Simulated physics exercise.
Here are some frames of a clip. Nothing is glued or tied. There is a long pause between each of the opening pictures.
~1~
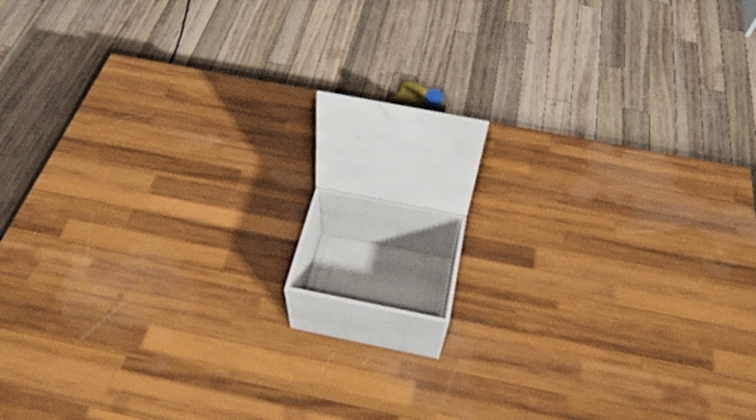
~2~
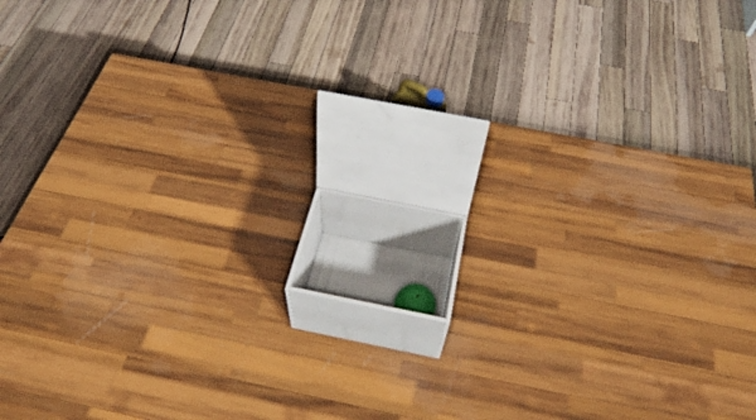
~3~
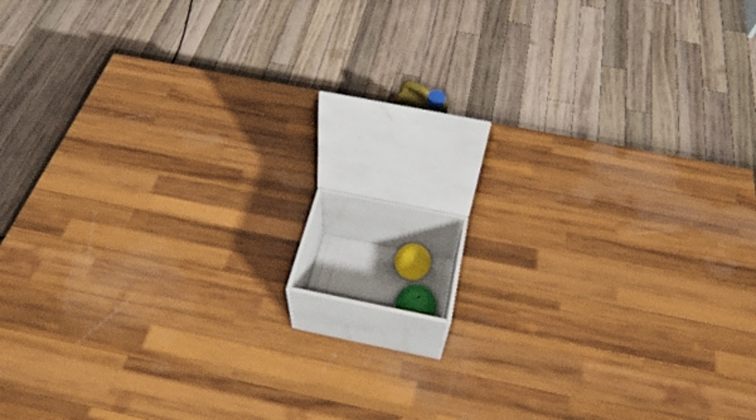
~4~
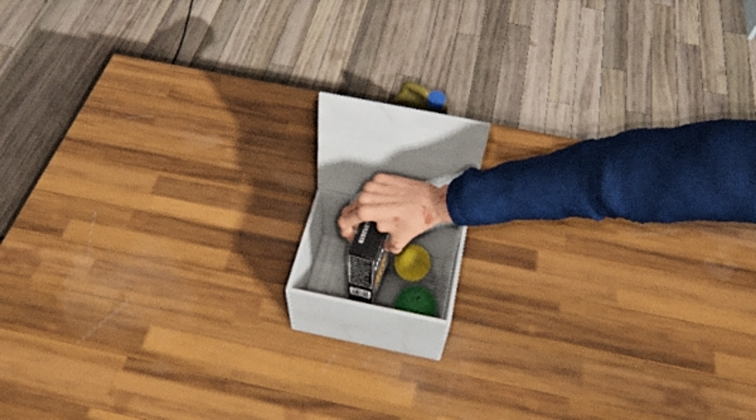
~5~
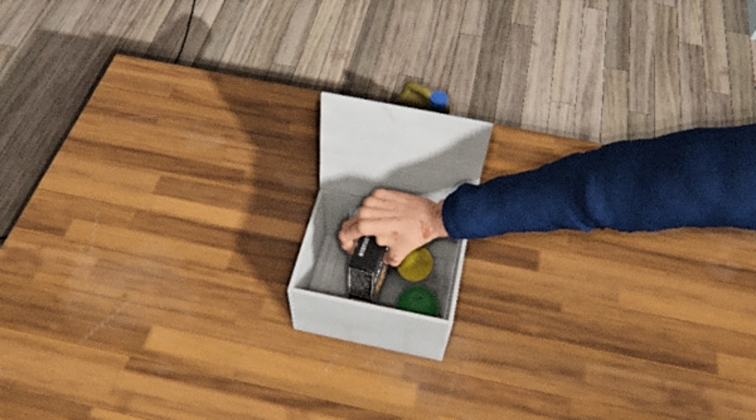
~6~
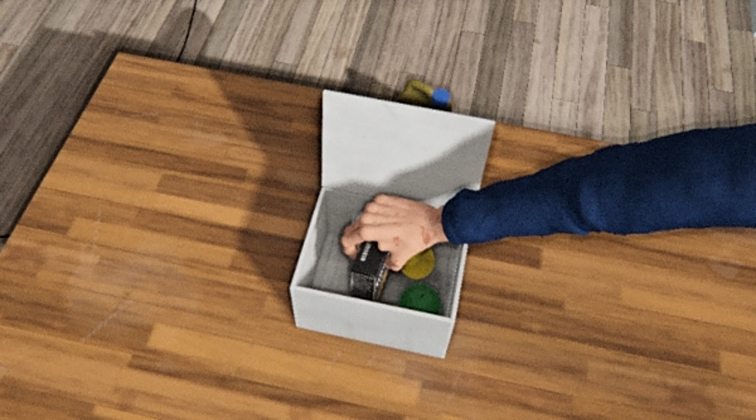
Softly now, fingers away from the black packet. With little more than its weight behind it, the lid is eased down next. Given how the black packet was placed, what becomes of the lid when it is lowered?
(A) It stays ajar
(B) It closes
It stays ajar.
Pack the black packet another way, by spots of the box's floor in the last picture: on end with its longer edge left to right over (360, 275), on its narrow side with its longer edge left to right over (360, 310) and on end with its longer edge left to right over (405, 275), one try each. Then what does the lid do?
Trial 1: Lid propped open. Trial 2: Lid fully lowered. Trial 3: Lid fully lowered.
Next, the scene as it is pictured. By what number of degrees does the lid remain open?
The lid sits around 18° above the rim.
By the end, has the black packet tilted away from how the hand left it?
Result: It remains as it was set.
Then, 1.10 s after the last picture, lid starting down.
Then, 1.50 s after the last picture, lid 66° above the rim.
Then, 1.80 s after the last picture, lid 44° above the rim.
Then, 2.00 s after the last picture, lid 27° above the rim.
At rest, lid 18° above the rim; all 3 in place. Seen from the same camera at the end, black packet near (371, 274).
